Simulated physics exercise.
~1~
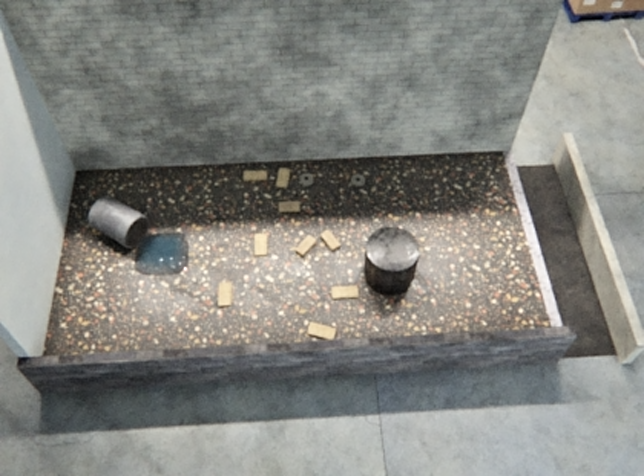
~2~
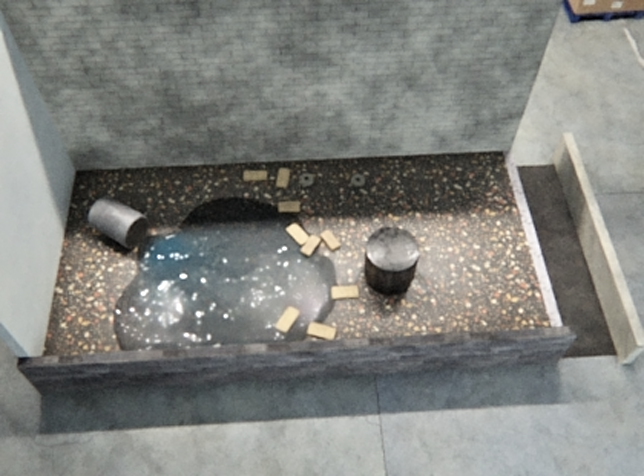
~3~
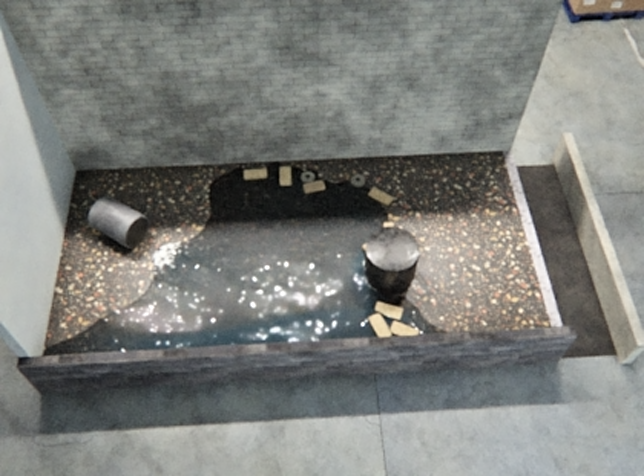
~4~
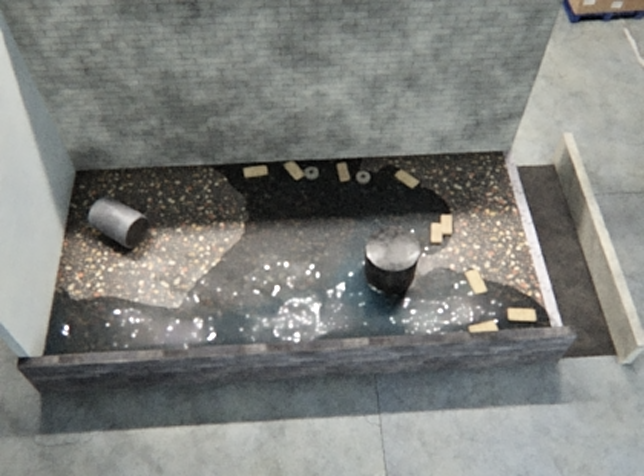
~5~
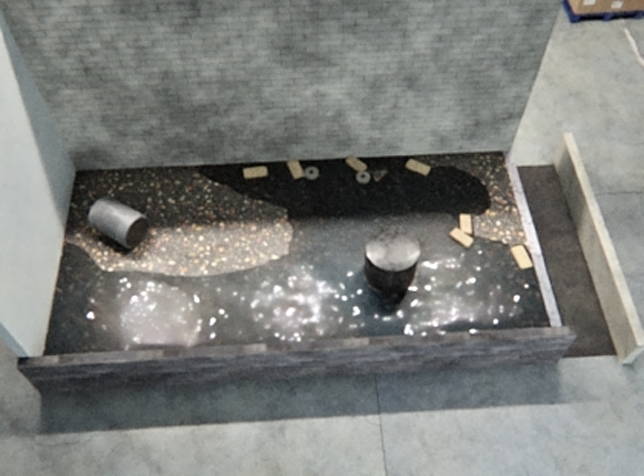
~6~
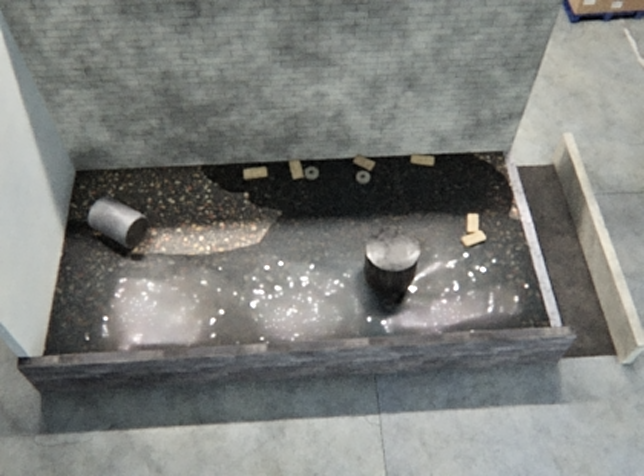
In a walled wash-down room with a speckled floor, water spread from near a tipped metal drum and swept several pale blocks rightward, some slipping from view, until it covered most of the floor, with a few blocks left near the back and right.
